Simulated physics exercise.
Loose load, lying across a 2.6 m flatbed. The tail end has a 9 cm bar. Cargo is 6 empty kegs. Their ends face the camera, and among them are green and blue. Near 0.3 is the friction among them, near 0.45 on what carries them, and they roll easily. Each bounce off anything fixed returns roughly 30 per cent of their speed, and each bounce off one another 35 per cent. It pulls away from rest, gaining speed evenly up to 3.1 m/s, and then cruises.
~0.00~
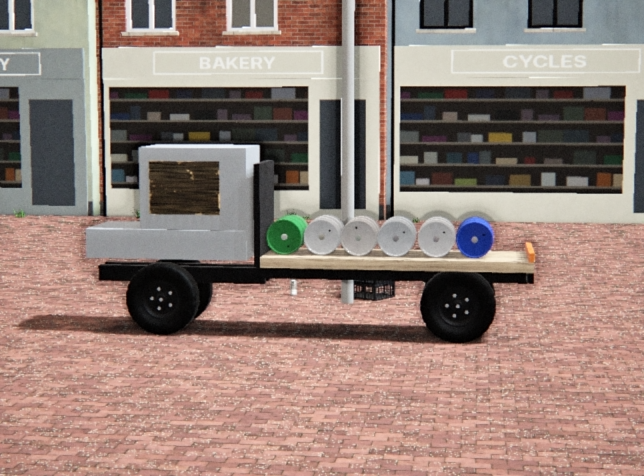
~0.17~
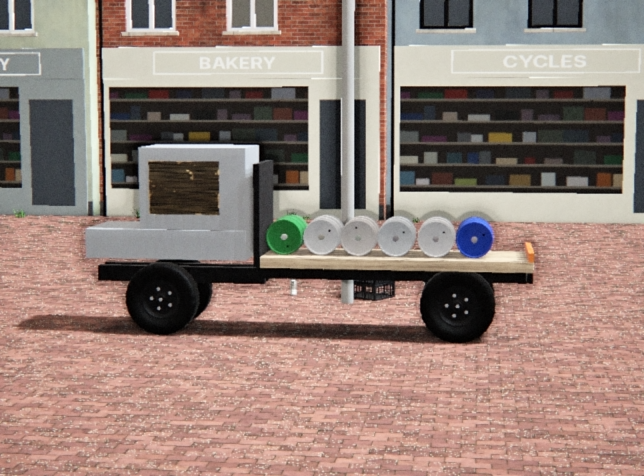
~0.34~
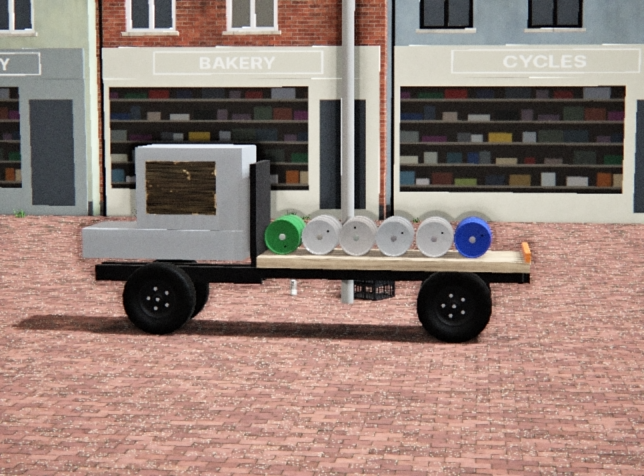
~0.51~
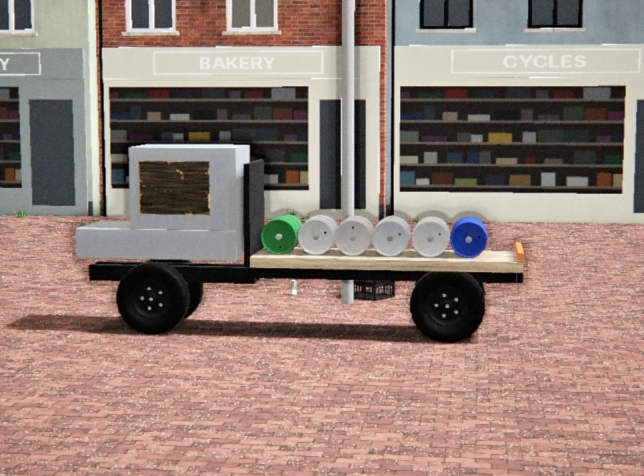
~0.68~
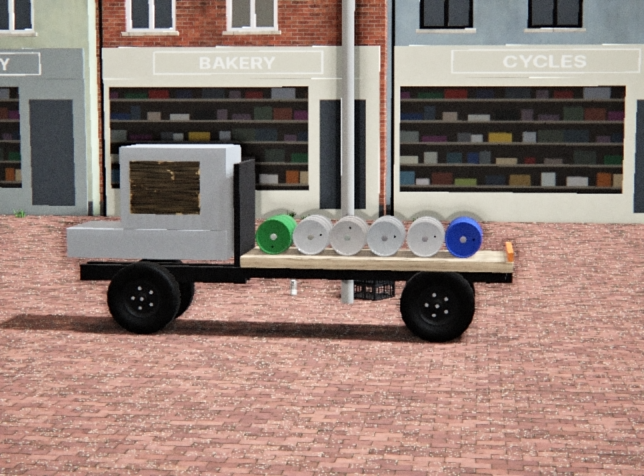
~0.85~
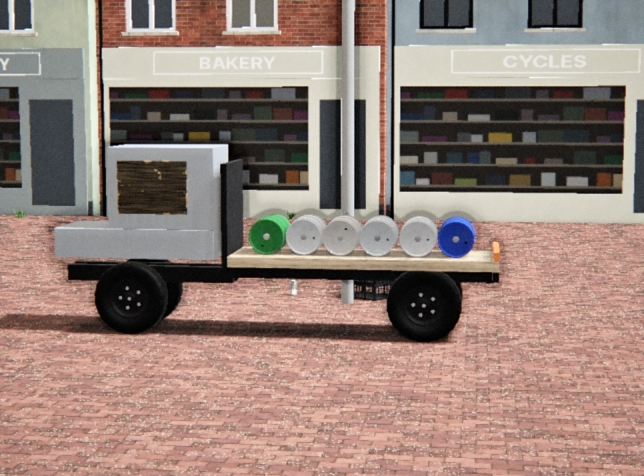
A flatbed truck pulls slowly left while its six kegs roll slightly back along the bed.
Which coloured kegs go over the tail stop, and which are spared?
I expect the green to stay aboard; I expect the blue to stay aboard.
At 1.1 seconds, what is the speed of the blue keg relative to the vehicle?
Roughly 0.5 m/s.
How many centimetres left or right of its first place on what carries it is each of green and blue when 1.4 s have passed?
Rightward shift: Green 40 cm, blue 35 cm.
By 1.1 s, green is on the bed, 210 cm from the bar, rolling towards it; blue is on the bed, 25 cm from the bar, rolling towards it; 0 over the tail so far.
By 1.4 s, green is on the bed, 195 cm from the bar, rolling towards it; blue is on the bed, 15 cm from the bar, rolling towards it; 0 over the tail so far.
Finally (1.6 s), green is on the bed, 195 cm from the bar; blue is on the bed, 15 cm from the bar; 0 over the tail so far.
